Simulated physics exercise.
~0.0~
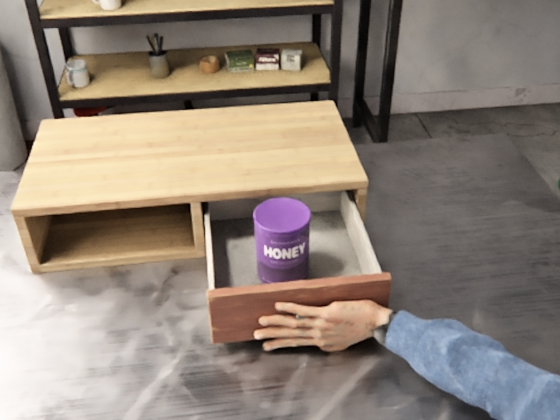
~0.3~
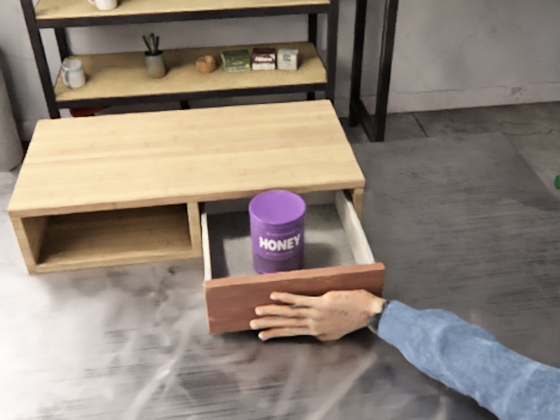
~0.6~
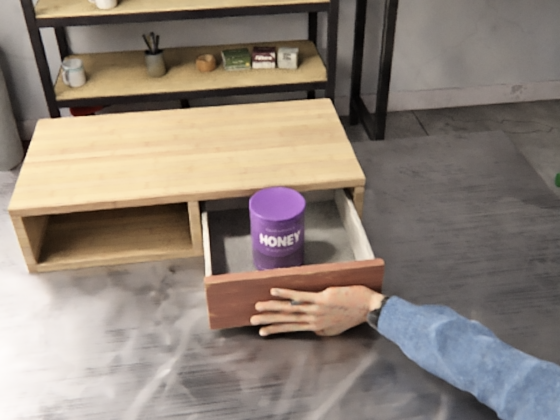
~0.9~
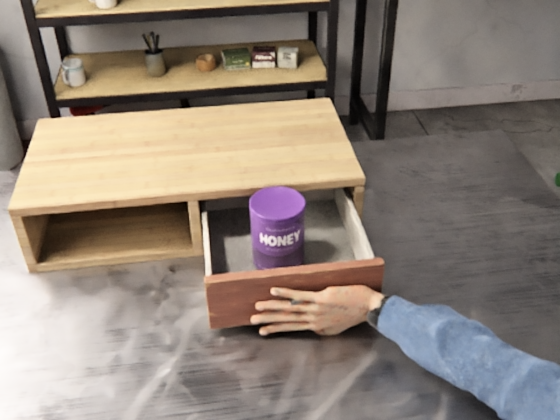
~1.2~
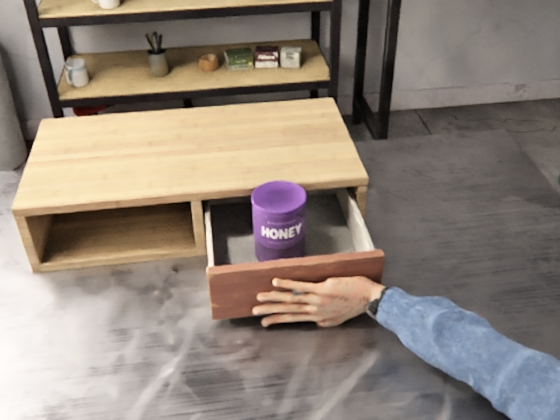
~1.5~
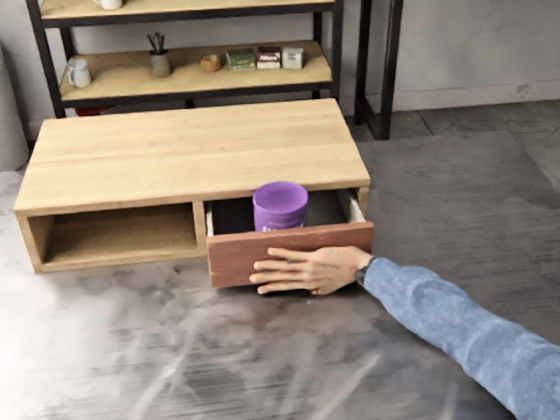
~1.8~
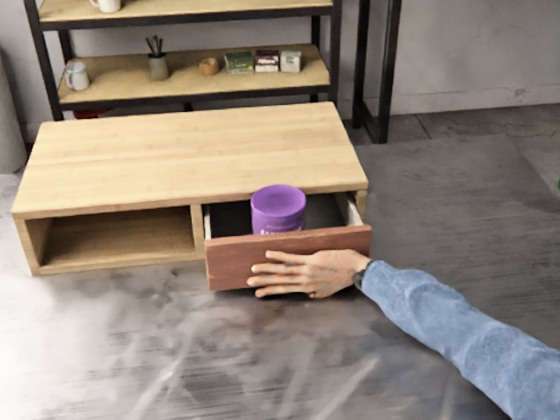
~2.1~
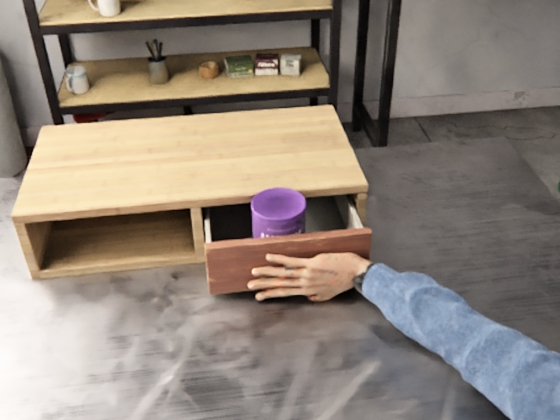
A hand pushes a drawer holding a purple honey tub partway in, leaving it ajar.
